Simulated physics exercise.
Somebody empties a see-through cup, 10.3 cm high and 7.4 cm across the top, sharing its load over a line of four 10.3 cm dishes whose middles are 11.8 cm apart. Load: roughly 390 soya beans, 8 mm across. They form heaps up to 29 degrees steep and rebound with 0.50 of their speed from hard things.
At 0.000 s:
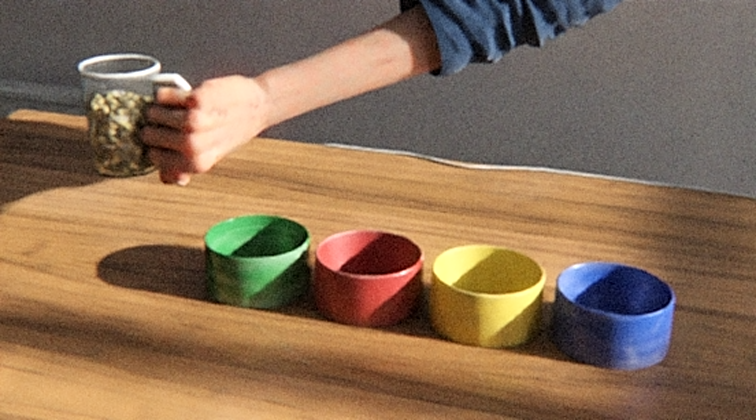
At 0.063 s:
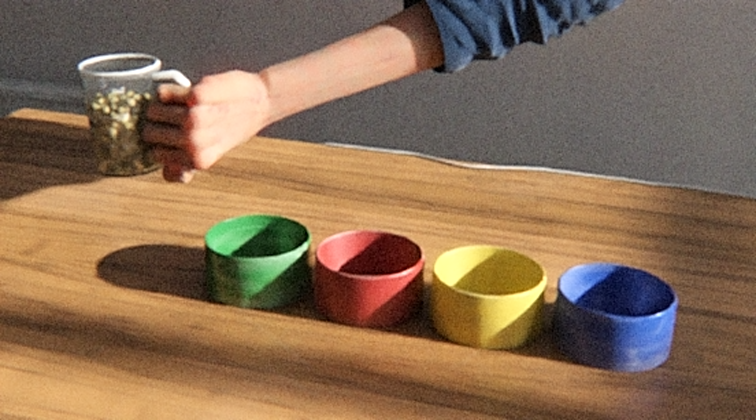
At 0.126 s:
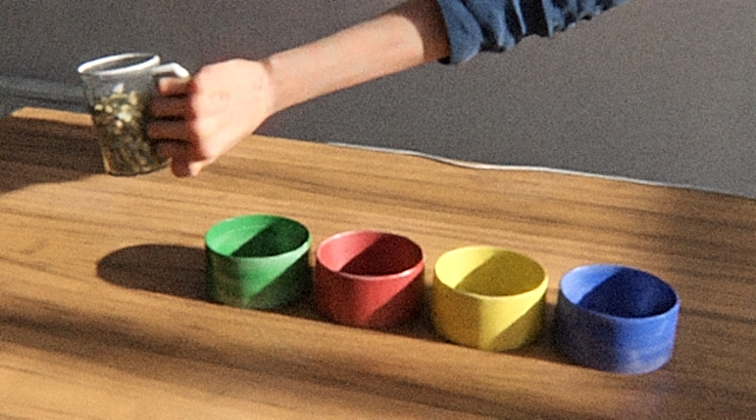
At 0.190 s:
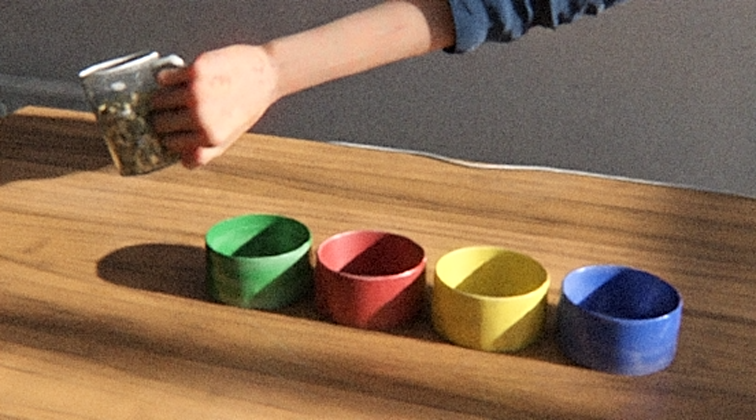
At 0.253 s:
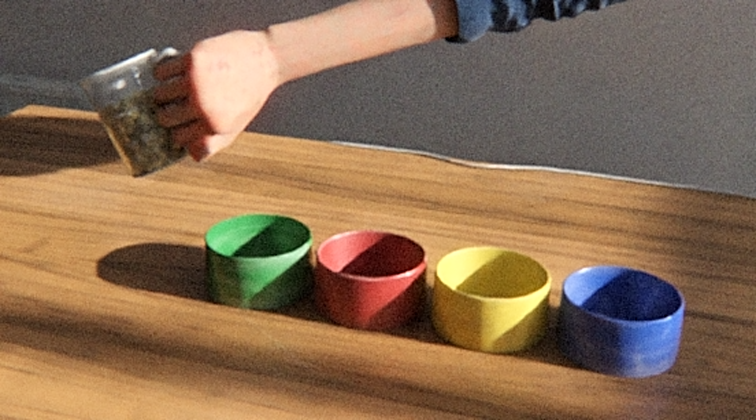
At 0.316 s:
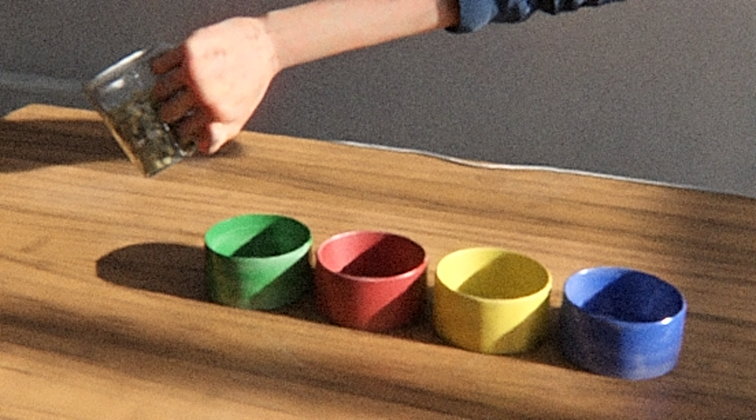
A hand reaching in from the upper right, its arm in a rolled blue sleeve, grips a clear cup of small pale pieces at the upper left. Seen from slightly above, a sunlit wooden table before a grey wall holds four round dishes, green, red, yellow and blue from left to right. The cup starts upright, then leans steadily leftward as the hand shifts slightly right.
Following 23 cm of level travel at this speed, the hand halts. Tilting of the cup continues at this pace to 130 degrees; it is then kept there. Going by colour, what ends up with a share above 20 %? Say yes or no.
Red: No, blue: No, green: No, yellow: No, counter: Yes.
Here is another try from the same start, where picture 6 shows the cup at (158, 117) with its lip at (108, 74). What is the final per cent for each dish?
Per cent kept: Red 0; blue 0; green 100; yellow 0.
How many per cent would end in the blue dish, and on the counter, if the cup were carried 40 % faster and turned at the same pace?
Shares: Blue 0, counter 60.
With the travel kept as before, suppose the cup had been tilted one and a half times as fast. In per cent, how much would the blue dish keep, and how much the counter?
Then blue 0 and counter 100.
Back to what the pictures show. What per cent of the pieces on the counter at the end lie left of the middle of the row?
Share: About 100 in a hundred.
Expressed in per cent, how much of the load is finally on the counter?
About 100 percent.
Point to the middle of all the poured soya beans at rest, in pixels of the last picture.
My guess is close to (131, 258).
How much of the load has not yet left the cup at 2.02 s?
Load share: Near 0 percent.
Then, at 1.34 s, tilt 130 degrees; cup holds 0 %.
After 2.02 s, tilt 130 degrees; cup holds 0 %.
After 2.74 s, tilt 130 degrees; cup holds 0 %.
By 3.0 s all is still; red 0 %, blue 0 %, green 0 %, yellow 0 %, counter 100 %.
